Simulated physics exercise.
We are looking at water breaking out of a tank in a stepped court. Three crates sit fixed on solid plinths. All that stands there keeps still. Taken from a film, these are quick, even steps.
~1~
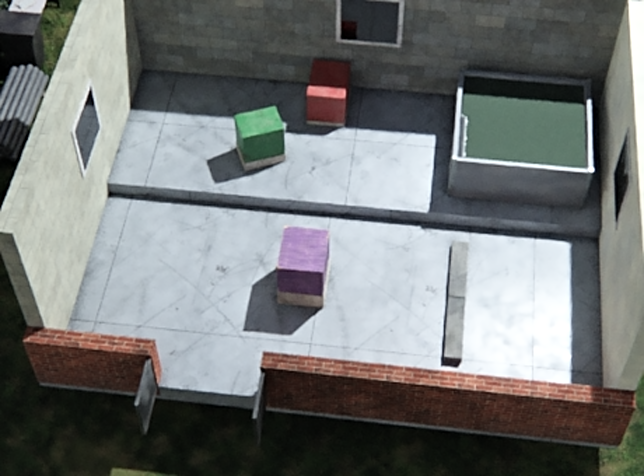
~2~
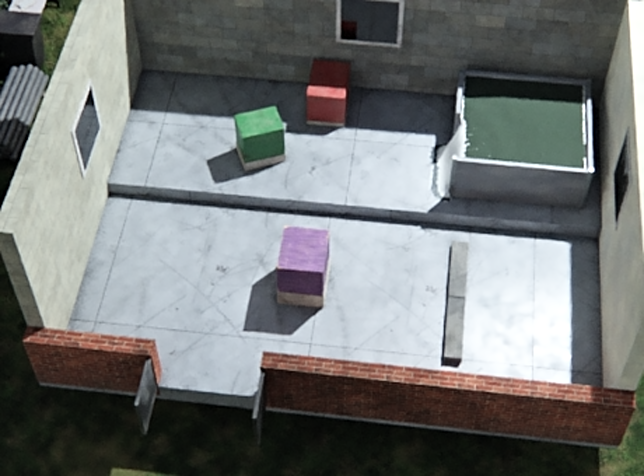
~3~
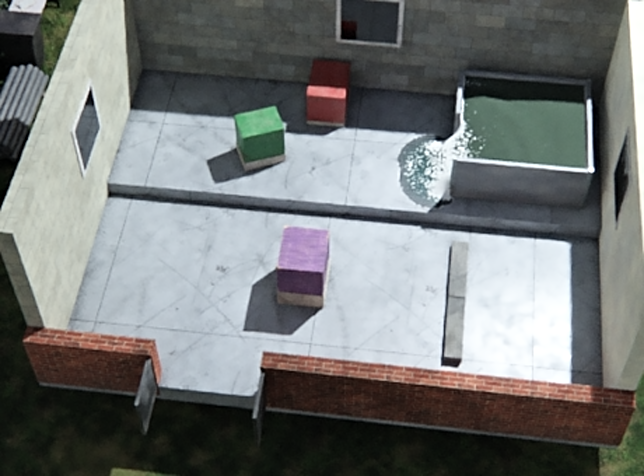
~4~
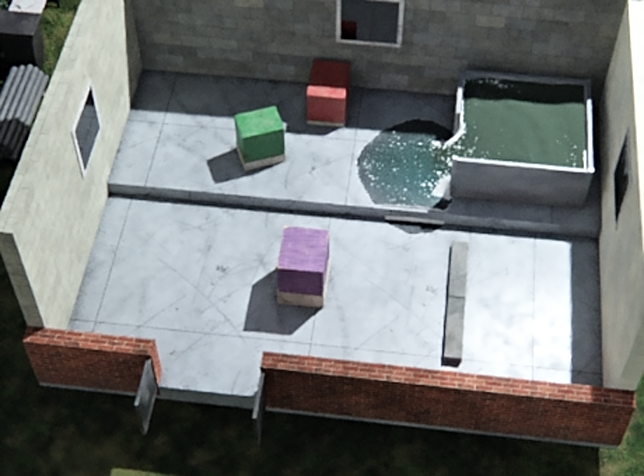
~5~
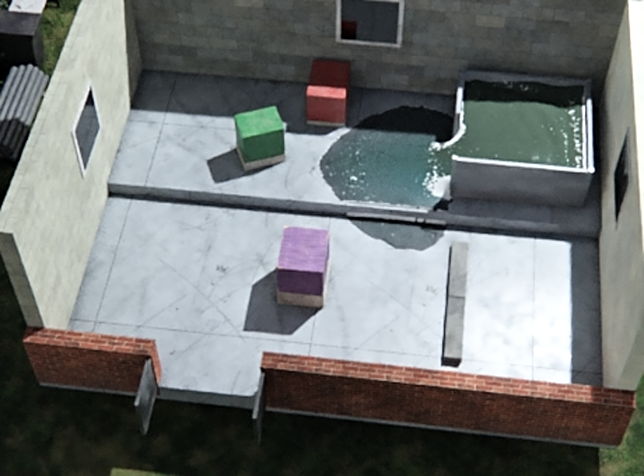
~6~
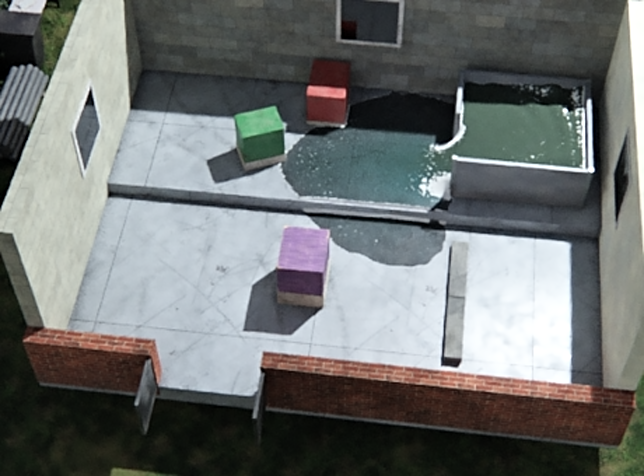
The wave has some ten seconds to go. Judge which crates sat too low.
The purple crate was not too low. The red crate was too low. The green crate was too low.
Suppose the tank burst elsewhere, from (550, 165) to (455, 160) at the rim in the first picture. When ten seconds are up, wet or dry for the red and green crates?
The red crate is untouched and the green crate is untouched.
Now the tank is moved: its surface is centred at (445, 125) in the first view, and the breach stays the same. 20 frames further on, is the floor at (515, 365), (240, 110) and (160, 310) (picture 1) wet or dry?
Taking the three spots in order: Bare, swamped, swamped.
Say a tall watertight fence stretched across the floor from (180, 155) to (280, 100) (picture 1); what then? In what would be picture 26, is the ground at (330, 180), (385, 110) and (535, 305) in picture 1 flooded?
As listed: Covered, flooded, free of water.
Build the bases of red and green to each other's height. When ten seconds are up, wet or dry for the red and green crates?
Red crate: Is reached; green crate: Is reached.
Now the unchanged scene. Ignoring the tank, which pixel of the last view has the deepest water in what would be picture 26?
That spot is close to (62, 348).
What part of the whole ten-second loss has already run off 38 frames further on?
Approximately 20 %.
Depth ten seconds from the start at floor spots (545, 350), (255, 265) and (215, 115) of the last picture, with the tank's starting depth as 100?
Roughly 4 per cent, 12 per cent and 4 per cent.
A moment on, water covers 30 % of the floor; the purple crate water round its plinth, the red crate water round its plinth, the green crate water round its plinth.
Next, water covers 55 % of the floor; the purple crate water round its plinth, the red crate water round its plinth, the green crate water round its plinth.
Then, water covers 65 % of the floor; the purple crate water round its plinth, the red crate water round its plinth, the green crate water round its plinth.
Later, water covers 80 % of the floor; the purple crate water round its plinth, the red crate water round its plinth, the green crate water round its plinth.
In the end, water covers 90 % of the floor; the purple crate stayed above the water, the red crate was topped, the green crate was topped.
